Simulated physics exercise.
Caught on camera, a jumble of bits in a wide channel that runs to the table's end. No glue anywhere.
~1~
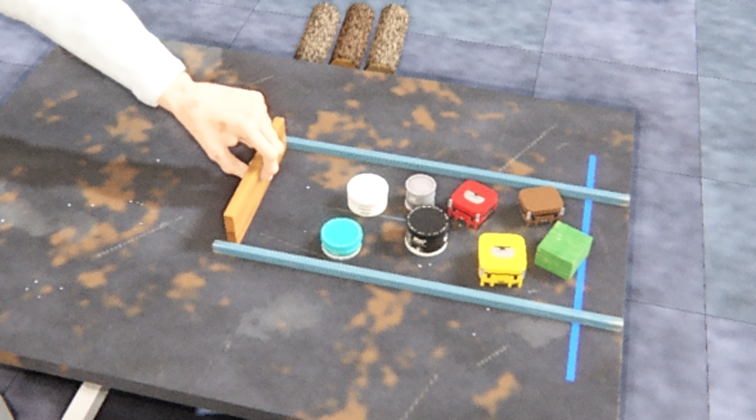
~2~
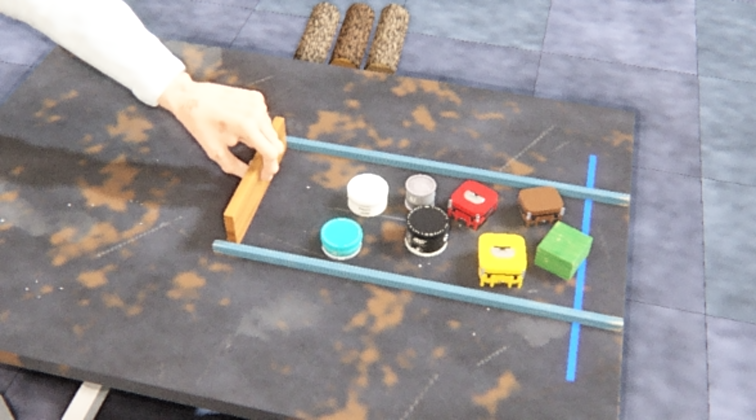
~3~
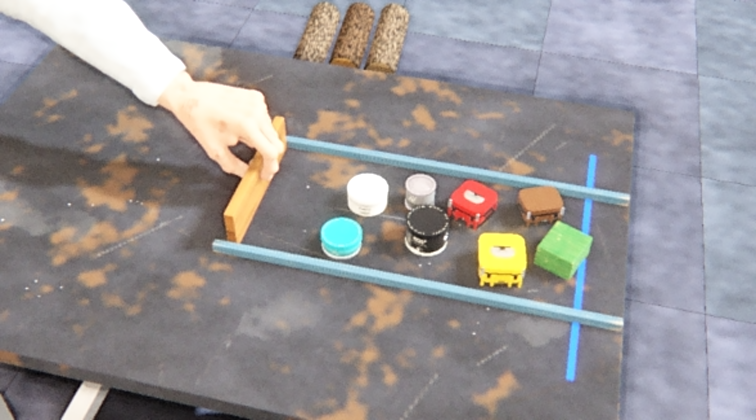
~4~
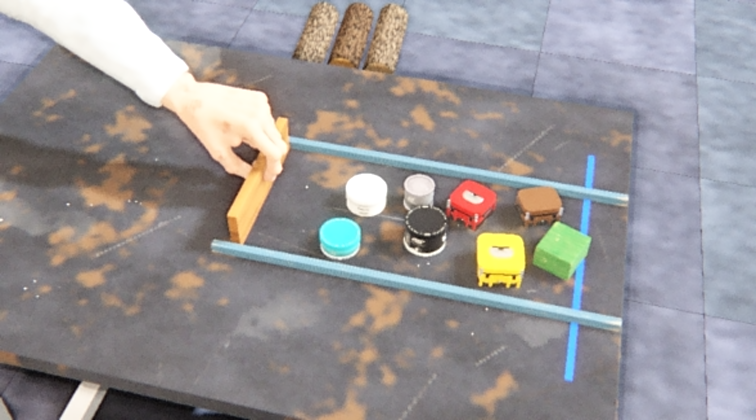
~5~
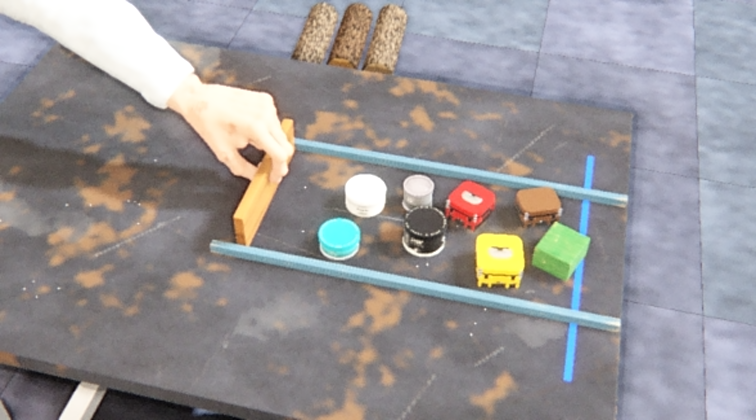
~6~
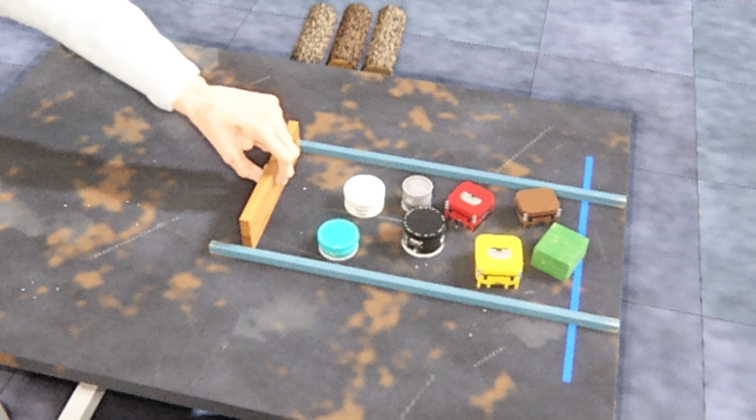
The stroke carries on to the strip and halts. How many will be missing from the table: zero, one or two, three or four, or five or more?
Outcome: The number that fall off is three or four.
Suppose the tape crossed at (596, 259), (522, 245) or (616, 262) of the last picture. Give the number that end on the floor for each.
Down on the floor: 4, 0 and 8.
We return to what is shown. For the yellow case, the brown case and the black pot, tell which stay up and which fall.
The yellow case goes over, the brown case comes down, the black pot survives.
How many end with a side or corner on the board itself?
In contact: 4.
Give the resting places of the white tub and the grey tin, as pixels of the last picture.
Near (603, 234) and (600, 208).
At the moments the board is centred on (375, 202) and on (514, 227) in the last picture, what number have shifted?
First 3, then 8.
Soon after, none off yet; green block at rest near (560, 252); brown case at rest near (536, 208); yellow case at rest near (498, 262).
Then, none off yet; green block at rest near (562, 253); brown case moved a little near (549, 208); yellow case moved a little near (512, 270).
Further on, none off yet; green block moved about its own width near (609, 258); brown case moved well along near (618, 217); yellow case moved well along near (579, 278).
By the end, the number that fall off is three or four; fallen, red case, yellow case, brown case and green block.
